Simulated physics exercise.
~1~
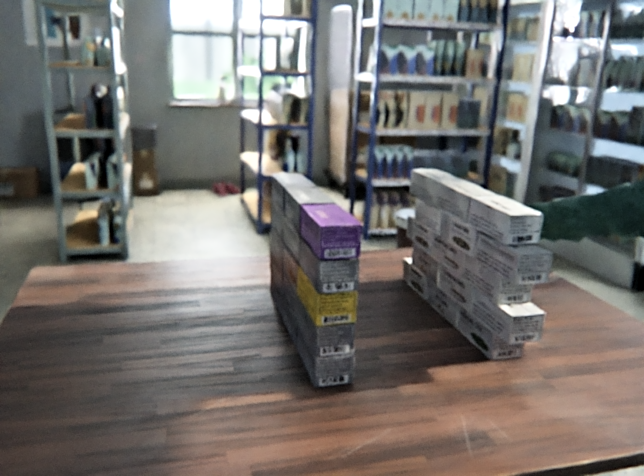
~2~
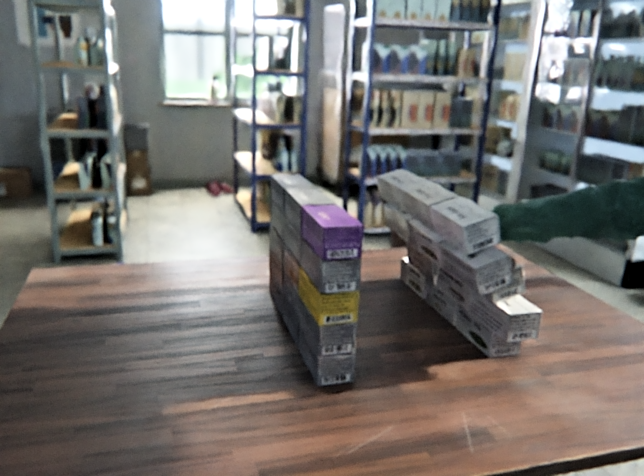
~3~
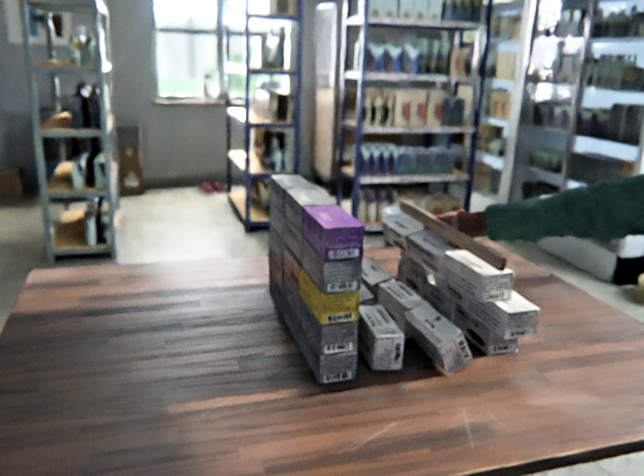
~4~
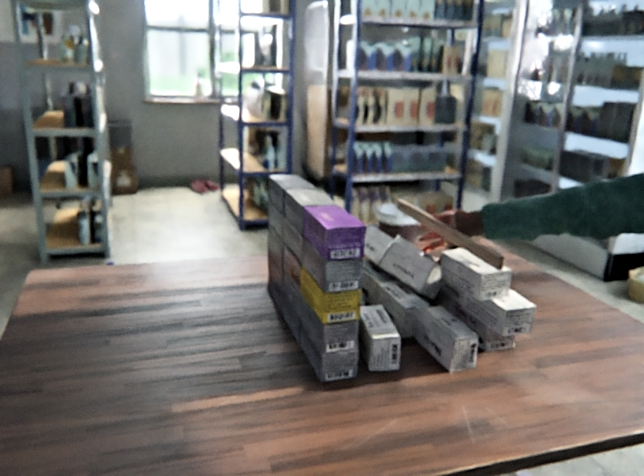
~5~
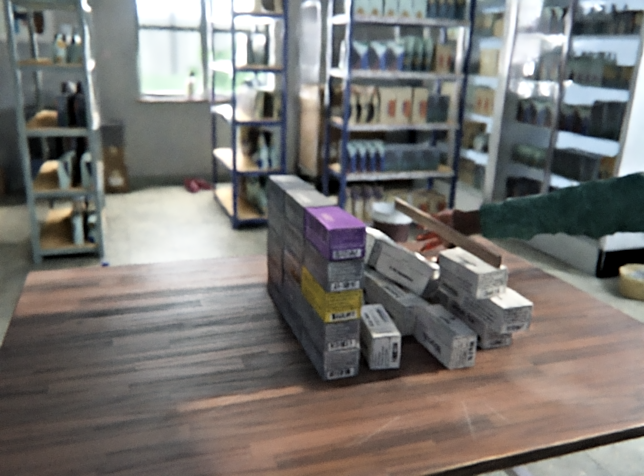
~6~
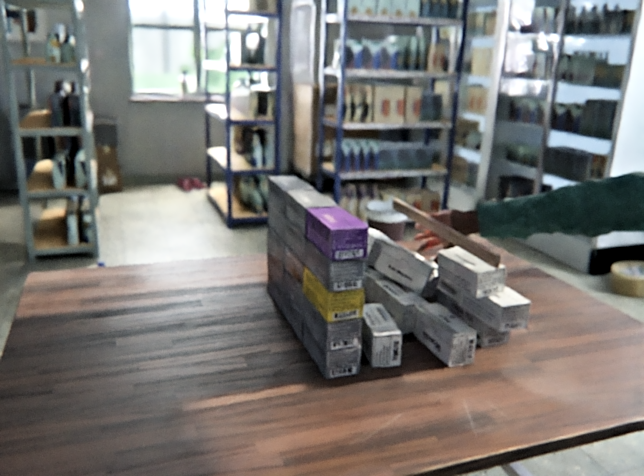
A hand in a green sleeve pushed a flat strip of wood against the right-hand wall of pale boxes, toppling much of it leftward into the aisle, while the left wall with its purple and yellow boxes stayed standing on the wooden table.
